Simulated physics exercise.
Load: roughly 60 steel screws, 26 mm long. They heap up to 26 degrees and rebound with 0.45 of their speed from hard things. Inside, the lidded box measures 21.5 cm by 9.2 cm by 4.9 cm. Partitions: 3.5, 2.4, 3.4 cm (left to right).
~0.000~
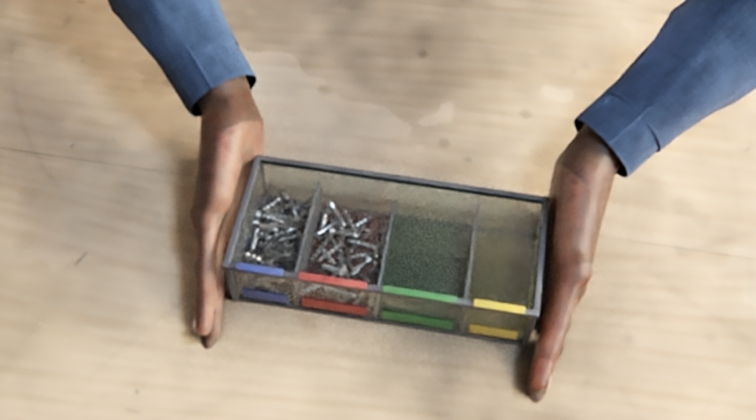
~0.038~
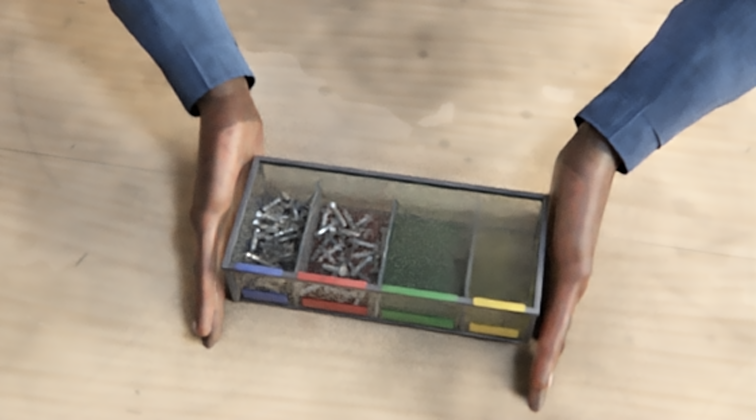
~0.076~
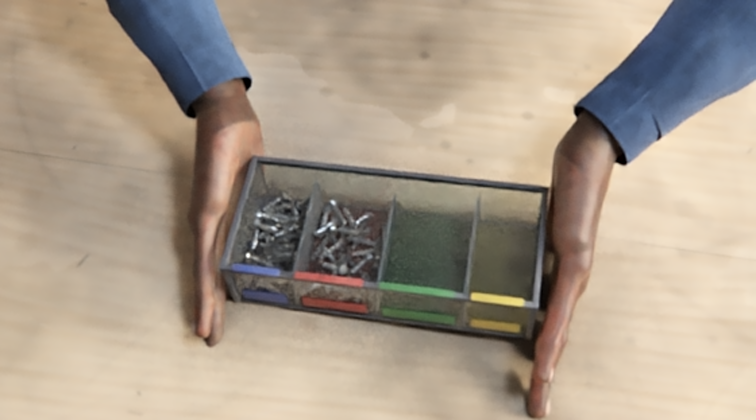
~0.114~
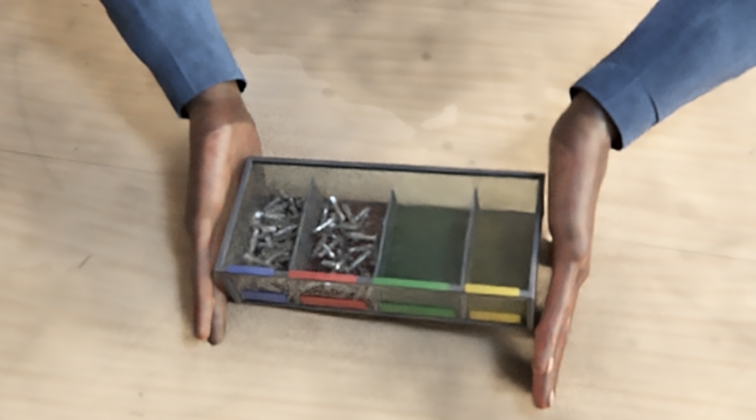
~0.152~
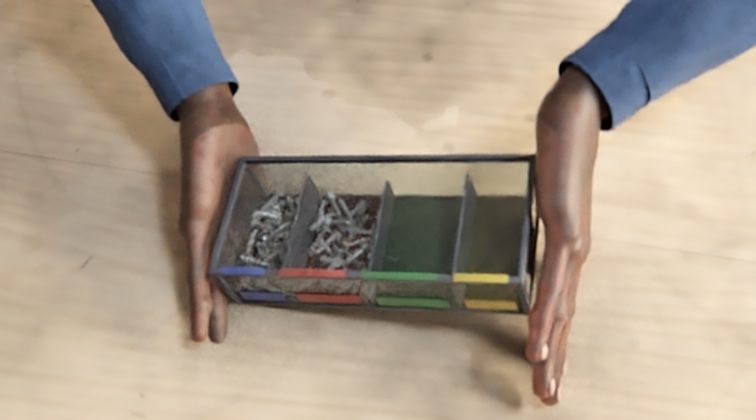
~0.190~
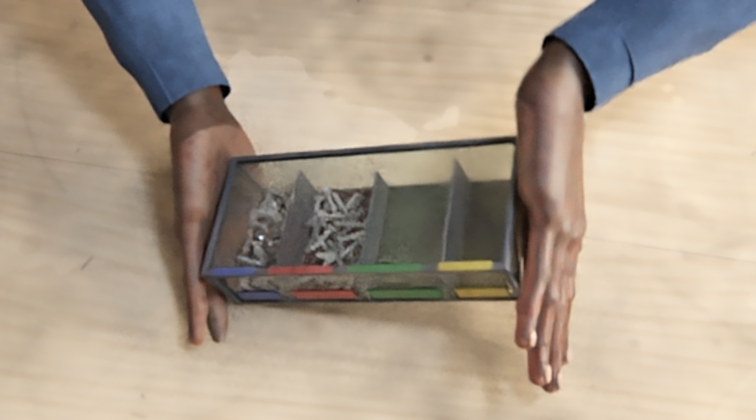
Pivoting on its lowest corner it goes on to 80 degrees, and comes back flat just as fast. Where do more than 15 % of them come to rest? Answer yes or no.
Red: Yes, blue: Yes, green: No, yellow: No.
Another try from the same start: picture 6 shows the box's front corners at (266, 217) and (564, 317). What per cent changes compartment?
Then about 30 per cent.
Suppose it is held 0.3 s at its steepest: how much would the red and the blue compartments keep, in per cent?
In that case red 45; blue 55.
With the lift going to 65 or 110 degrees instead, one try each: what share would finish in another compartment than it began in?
Some 0 and 15 per cent.
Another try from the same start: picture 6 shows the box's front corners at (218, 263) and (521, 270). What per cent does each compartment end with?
Red 40, blue 60, green 0, yellow 0.
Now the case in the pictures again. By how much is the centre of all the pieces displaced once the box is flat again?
Roughly 1.5 cm.
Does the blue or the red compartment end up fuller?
The blue compartment.
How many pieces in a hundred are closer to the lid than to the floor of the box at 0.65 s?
Some 10 per cent.
Then, at 0.65 s, tilt 79 degrees; red 45 %, blue 55 %.
Then, at 0.96 s, tilt 33 degrees; red 40 %, blue 60 %.
After 1.37 s, tilt 0 degrees; red 40 %, blue 60 %.
By 1.8 s all is still; red 40 %, blue 60 %, green 0 %, yellow 0 %.
